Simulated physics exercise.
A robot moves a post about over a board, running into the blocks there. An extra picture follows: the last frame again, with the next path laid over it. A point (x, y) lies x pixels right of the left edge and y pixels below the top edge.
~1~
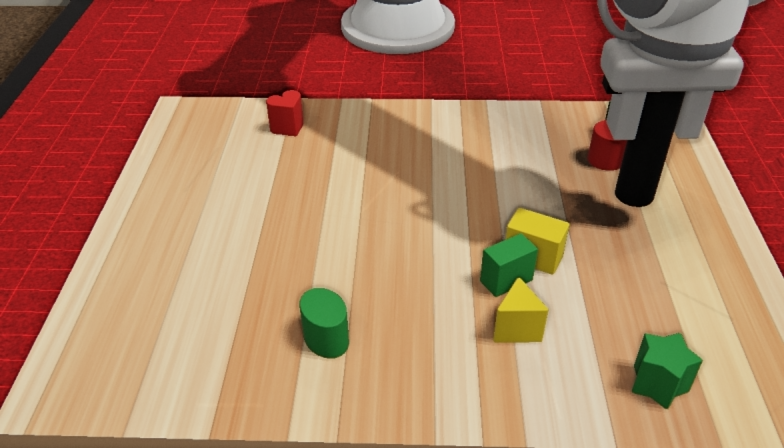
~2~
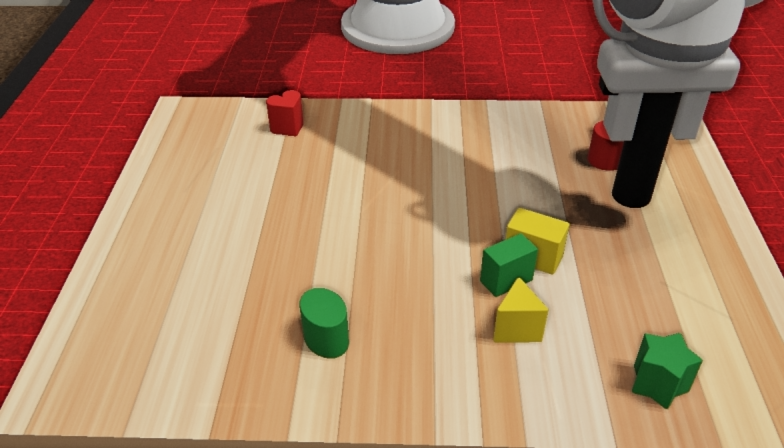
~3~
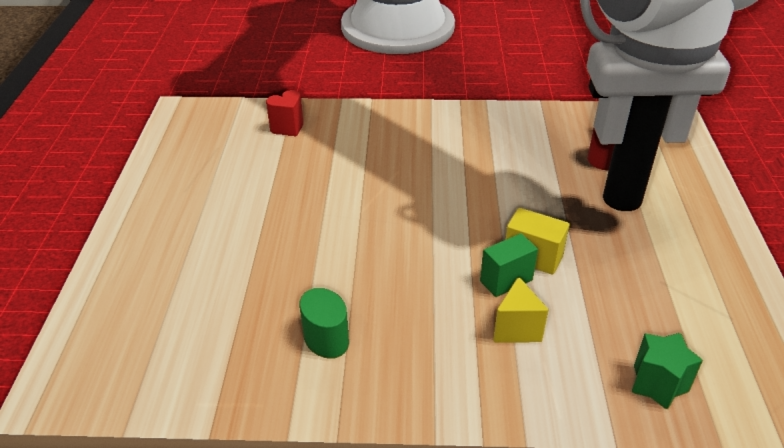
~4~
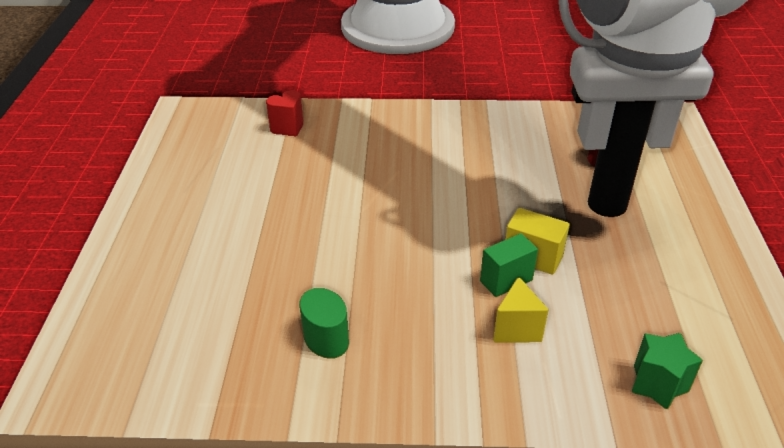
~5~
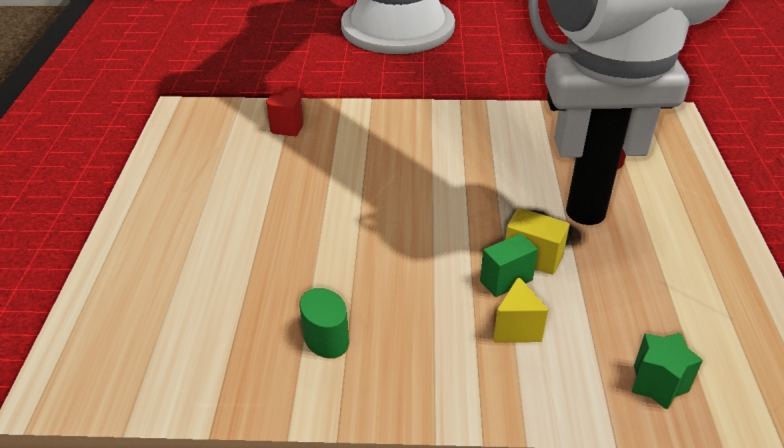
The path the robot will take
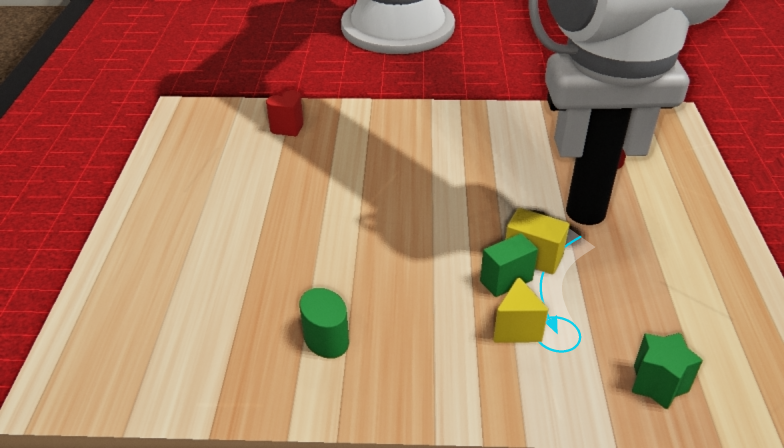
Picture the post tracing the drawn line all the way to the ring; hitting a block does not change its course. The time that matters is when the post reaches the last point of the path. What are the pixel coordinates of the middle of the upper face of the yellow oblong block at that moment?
Located at (506, 257).
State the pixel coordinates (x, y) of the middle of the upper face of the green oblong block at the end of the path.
So, by the moment the path ends, you'll find the top centre of the green oblong block at (463, 263).
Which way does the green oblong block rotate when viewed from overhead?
It ends up turned clockwise.
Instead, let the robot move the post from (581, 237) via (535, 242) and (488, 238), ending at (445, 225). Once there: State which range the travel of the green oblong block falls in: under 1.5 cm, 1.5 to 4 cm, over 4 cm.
Goes 1.5 to 4 cm.
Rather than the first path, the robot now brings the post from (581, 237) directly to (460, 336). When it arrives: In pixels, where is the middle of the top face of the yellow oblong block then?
It sits at (434, 279).
The drawn path runs from (581, 237) by way of (551, 260) and (541, 294) to (558, 334).
On the path given first. One third of the way, post (555, 236); green oblong block (490, 255); yellow oblong block (521, 237), turned 35° clockwise.
Two thirds of the way, post (546, 270); green oblong block (464, 262), turned 30° clockwise; yellow oblong block (506, 257), turned 60° clockwise.
At the end, post (563, 310); green oblong block (463, 263), turned 30° clockwise; yellow three-sided block (522, 301); yellow oblong block (506, 257), turned 60° clockwise; green star not moved.
